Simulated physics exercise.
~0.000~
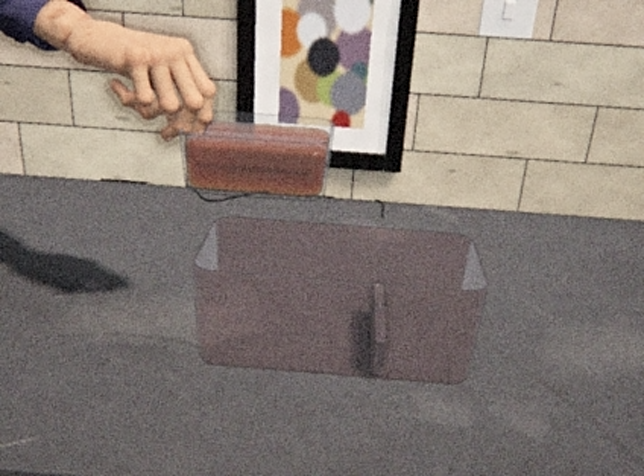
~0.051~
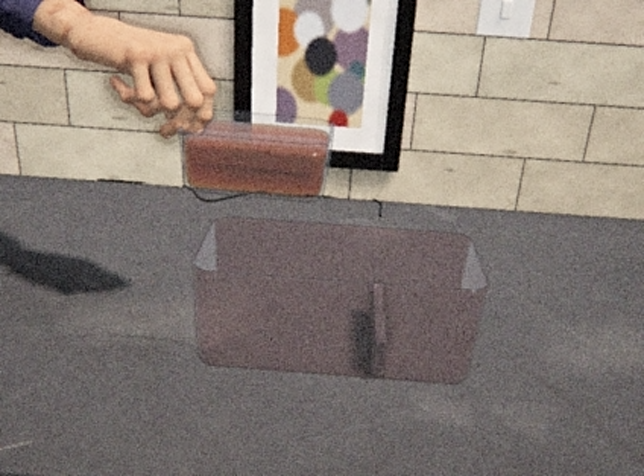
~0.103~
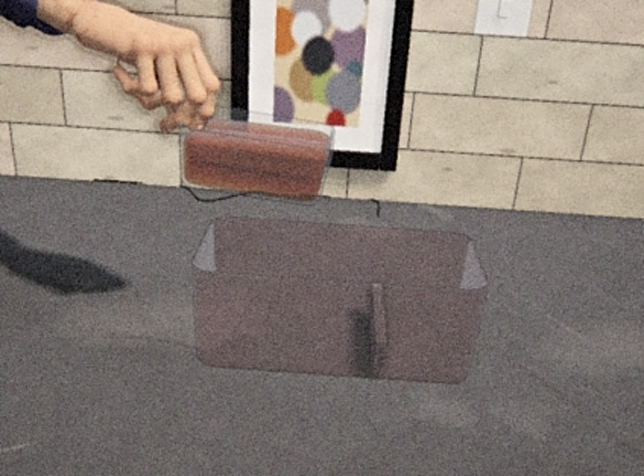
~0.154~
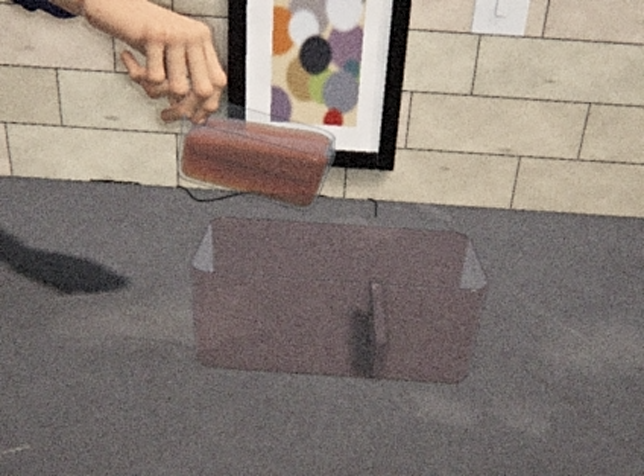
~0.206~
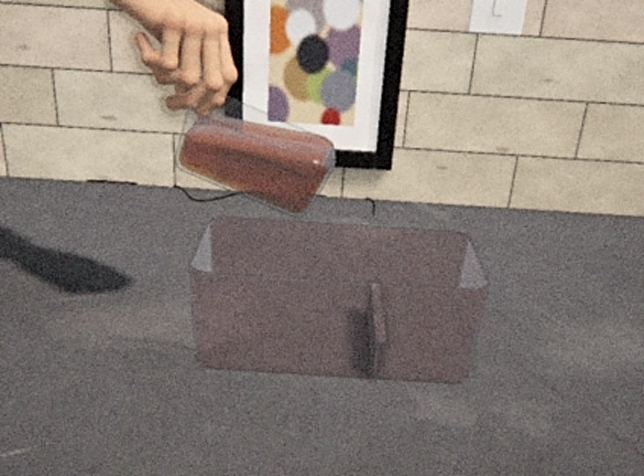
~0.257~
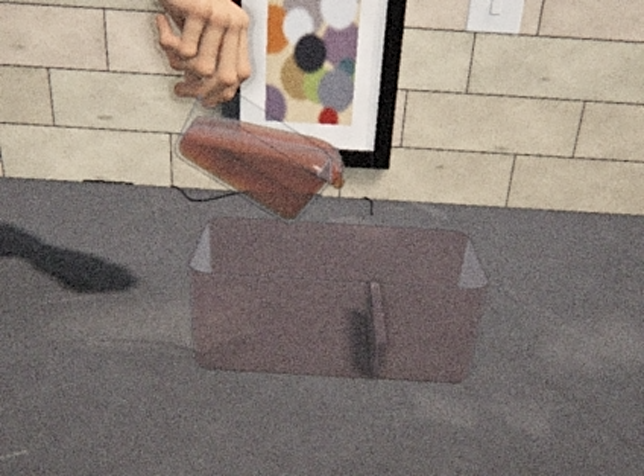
At the start, a hand holds a clear oblong tub of reddish-brown tea level, above and to the left of an empty, see-through long basin on a grey counter. The tub tilts slowly, then more steeply, its right end dipping as the hand shifts right, and a little tea emerges over the lowered edge.
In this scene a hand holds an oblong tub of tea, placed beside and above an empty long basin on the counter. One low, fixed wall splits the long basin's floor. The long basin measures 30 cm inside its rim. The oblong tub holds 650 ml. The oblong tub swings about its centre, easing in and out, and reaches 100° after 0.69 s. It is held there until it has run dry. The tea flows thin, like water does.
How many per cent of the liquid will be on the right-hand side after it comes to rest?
Some 31 per cent will be on the right-hand side.
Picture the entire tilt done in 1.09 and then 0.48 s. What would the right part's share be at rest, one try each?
Around 50 per cent first, around 15 per cent next.
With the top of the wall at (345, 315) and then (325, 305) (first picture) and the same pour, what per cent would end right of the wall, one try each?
First 65, then 80 per cent.
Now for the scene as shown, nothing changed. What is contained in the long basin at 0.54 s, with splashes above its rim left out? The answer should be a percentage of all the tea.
I reckon close to 58 percent of it.
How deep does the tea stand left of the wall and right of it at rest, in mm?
I'd expect close to 16 mm on the left and close to 16 mm on the right.
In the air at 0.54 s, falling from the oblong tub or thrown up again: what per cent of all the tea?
Some 26 % is the figure.
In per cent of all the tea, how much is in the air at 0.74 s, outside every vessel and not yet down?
Something like 3 per cent is in the air then.
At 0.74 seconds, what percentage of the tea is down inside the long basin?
Near 92 in a hundred.
After 0.54 s the tilt is 88° and 14 per cent is still to pour, 32 is left of the wall and 27 right of it.
After 0.74 s the tilt is 100° and 3 per cent is still to pour, 61 is left of the wall and 32 right of it.
After 0.96 s the tilt is 100° and 0 per cent is still to pour, 64 is left of the wall and 31 right of it.
After 1.19 s the tilt is 100° and 0 per cent is still to pour, 65 is left of the wall and 31 right of it.
In the end 65 per cent lies left of the wall, 31 right of it and 5 outside.
